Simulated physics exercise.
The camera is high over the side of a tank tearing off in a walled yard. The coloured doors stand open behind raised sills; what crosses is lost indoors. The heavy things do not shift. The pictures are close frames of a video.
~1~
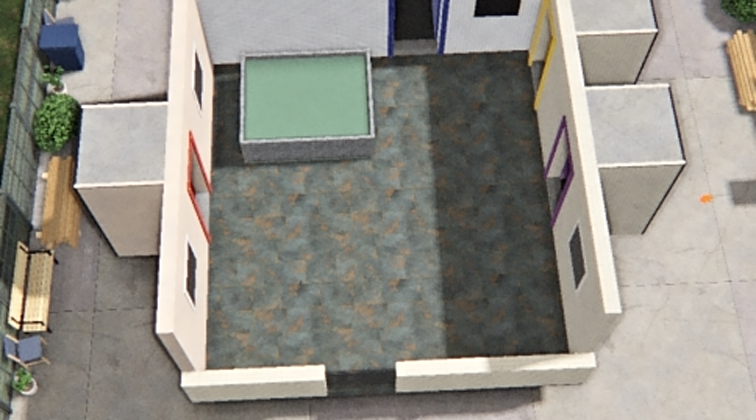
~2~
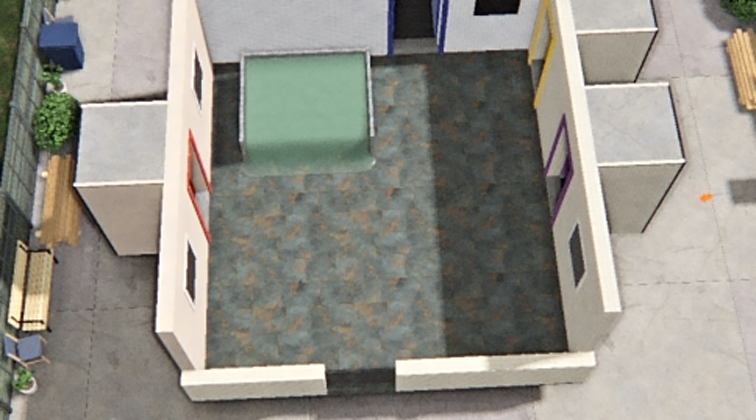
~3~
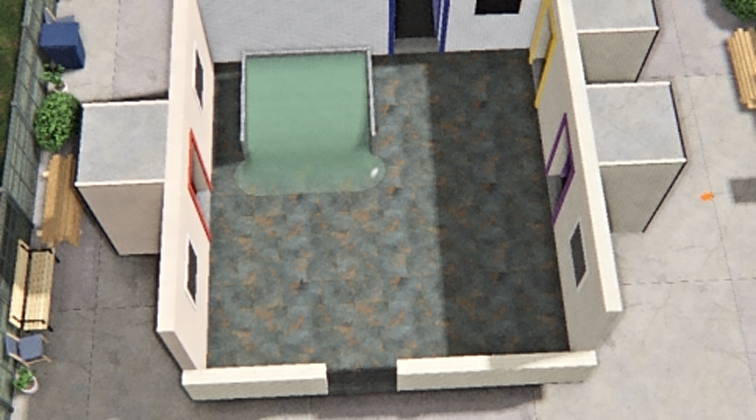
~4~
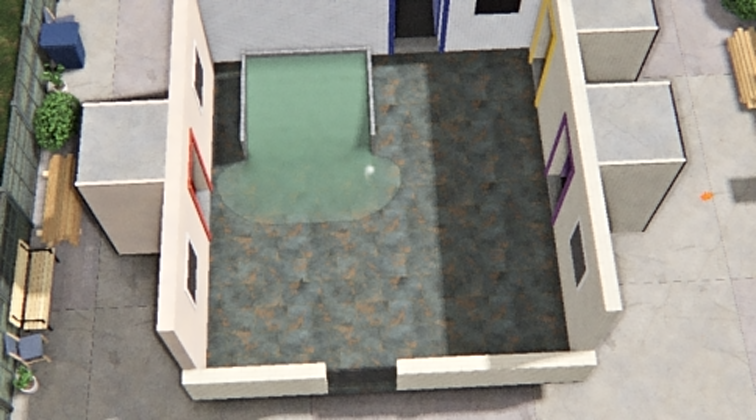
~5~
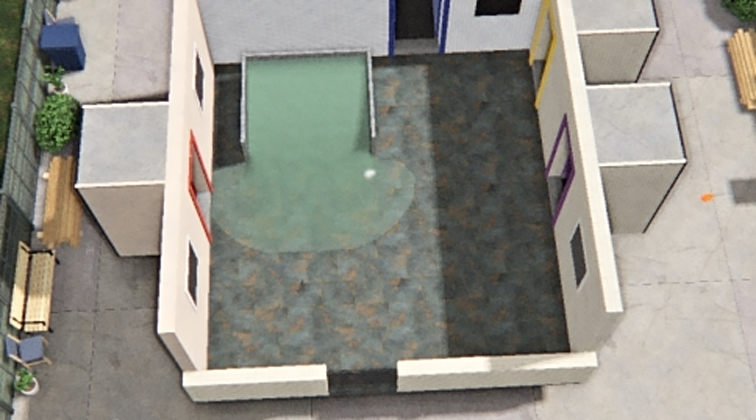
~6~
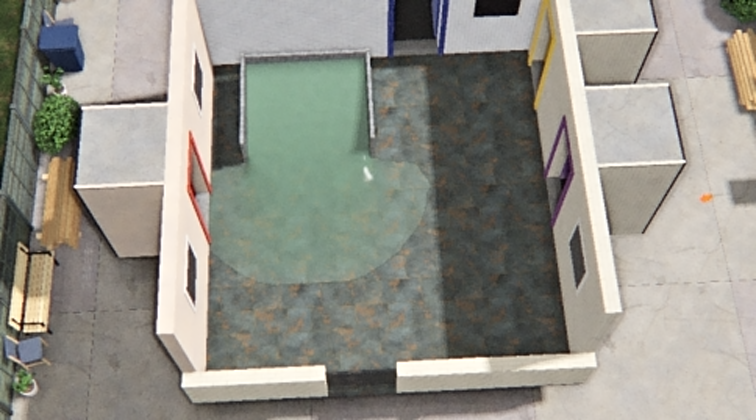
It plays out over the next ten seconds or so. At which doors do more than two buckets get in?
One by one: The blue door stays under that; the yellow door stays under that; the red door stays under that; the purple door stays under that.
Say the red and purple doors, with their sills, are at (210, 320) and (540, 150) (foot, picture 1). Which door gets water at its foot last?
It is the one in blue.
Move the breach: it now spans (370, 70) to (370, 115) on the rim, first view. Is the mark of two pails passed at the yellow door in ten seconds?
In short: Yellow door floods.
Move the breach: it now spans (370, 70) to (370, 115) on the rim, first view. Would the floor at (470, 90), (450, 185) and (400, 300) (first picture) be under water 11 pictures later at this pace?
In that order: Covered, flooded, dry.
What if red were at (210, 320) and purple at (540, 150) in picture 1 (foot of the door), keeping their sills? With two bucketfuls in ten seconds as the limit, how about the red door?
In short: Red goes over.
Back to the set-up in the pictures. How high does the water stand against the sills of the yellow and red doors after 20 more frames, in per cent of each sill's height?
In turn 0 and 50 per cent.
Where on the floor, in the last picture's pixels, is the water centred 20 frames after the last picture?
At about (331, 280).
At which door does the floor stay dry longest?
The blue-painted one.
A moment on, water covers 45 % of the floor; the blue door not reached, the yellow door not reached, the red door wet at the sill, nothing in, the purple door not reached.
Next, water covers 55 % of the floor; the blue door not reached, the yellow door not reached, the red door wet at the sill, nothing in, the purple door not reached.
Then, water covers 60 % of the floor; the blue door not reached, the yellow door not reached, the red door wet at the sill, nothing in, the purple door not reached.
Later, water covers 80 % of the floor; the blue door not reached, the yellow door wet at the sill, nothing in, the red door under two buckets in, the purple door wet at the sill, nothing in.
In the end, water covers 100 % of the floor; the blue door wet at the sill, nothing in, the yellow door wet at the sill, nothing in, the red door under two buckets in, the purple door under two buckets in.
